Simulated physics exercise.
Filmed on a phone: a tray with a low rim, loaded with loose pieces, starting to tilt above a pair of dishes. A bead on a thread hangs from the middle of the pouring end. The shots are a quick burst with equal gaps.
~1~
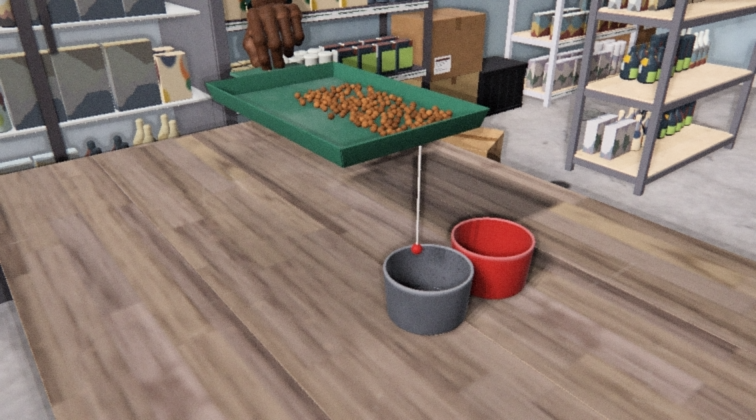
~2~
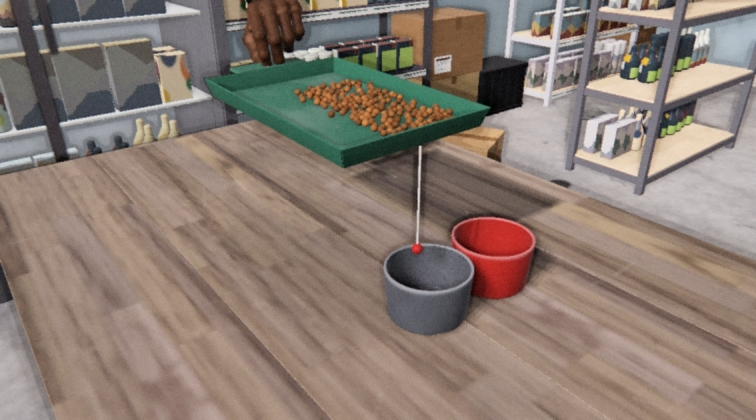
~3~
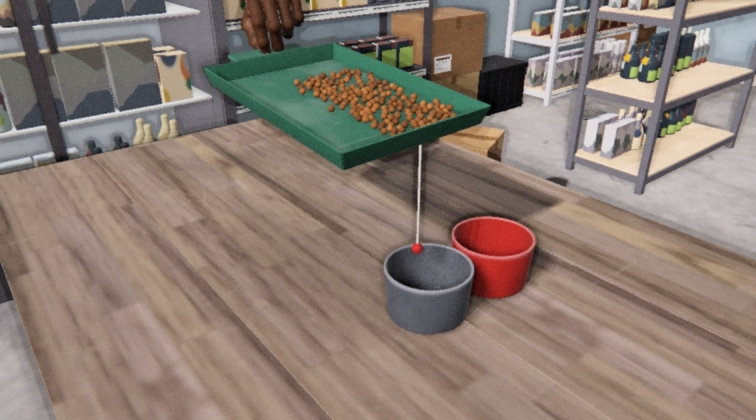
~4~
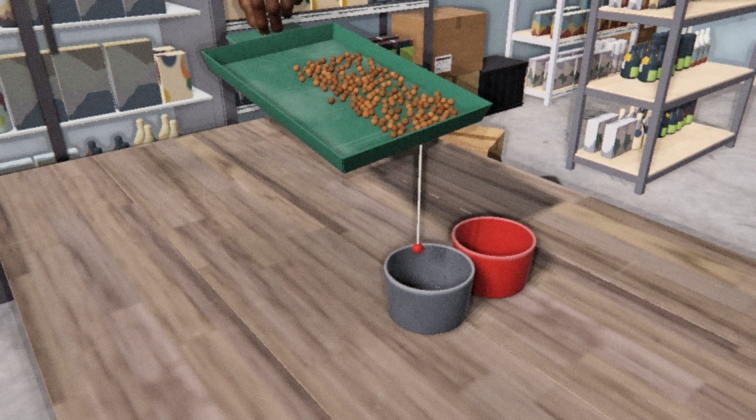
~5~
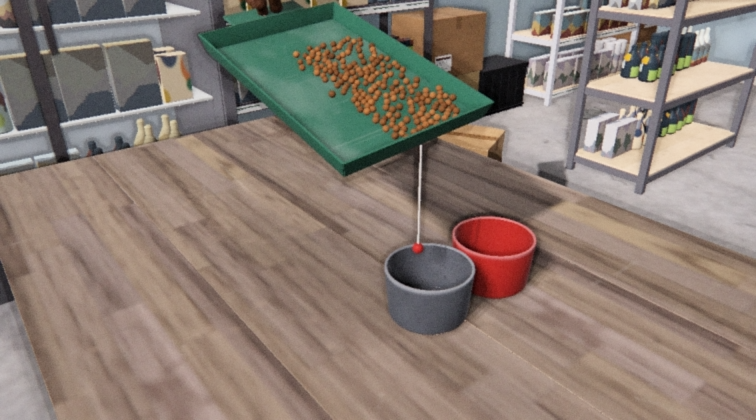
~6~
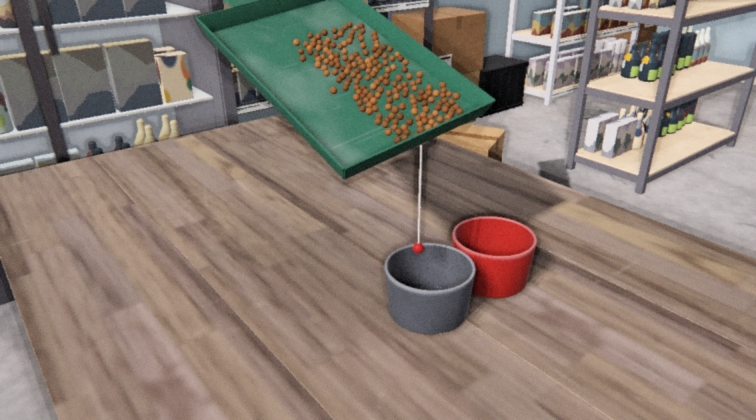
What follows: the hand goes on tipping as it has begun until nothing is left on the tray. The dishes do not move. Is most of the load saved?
Together they catch under half.
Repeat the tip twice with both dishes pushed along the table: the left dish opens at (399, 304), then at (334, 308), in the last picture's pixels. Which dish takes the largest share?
First the dish on the left, then left.
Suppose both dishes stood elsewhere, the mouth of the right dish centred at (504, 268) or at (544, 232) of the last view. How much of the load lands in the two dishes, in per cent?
In turn 20 and 0 in a hundred.
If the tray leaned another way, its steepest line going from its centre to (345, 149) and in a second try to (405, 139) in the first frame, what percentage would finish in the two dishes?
In turn 0 and 40 in a hundred.
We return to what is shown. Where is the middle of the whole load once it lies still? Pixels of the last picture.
Roughly at (362, 383).
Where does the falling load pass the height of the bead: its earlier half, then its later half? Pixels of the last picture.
Early half (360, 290), late half (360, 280).
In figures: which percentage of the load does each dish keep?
For the left dish some 0 %, for the right dish some 0 %.
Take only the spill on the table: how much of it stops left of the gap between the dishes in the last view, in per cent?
Some 90 per cent.
Soon, tray tipped steeply; most on the tray; a small part outside both; about a quarter in the air.
A while on, tray tipped past a quarter turn; a small part on the tray; a stray few in the left dish; about two thirds outside both; about a quarter in the air.
Towards the end, tray tipped past a quarter turn; a stray few in the left dish; nearly all outside both.
Finally, tray tipped past a quarter turn; a stray few in the left dish; none in the right dish; nearly all outside both.
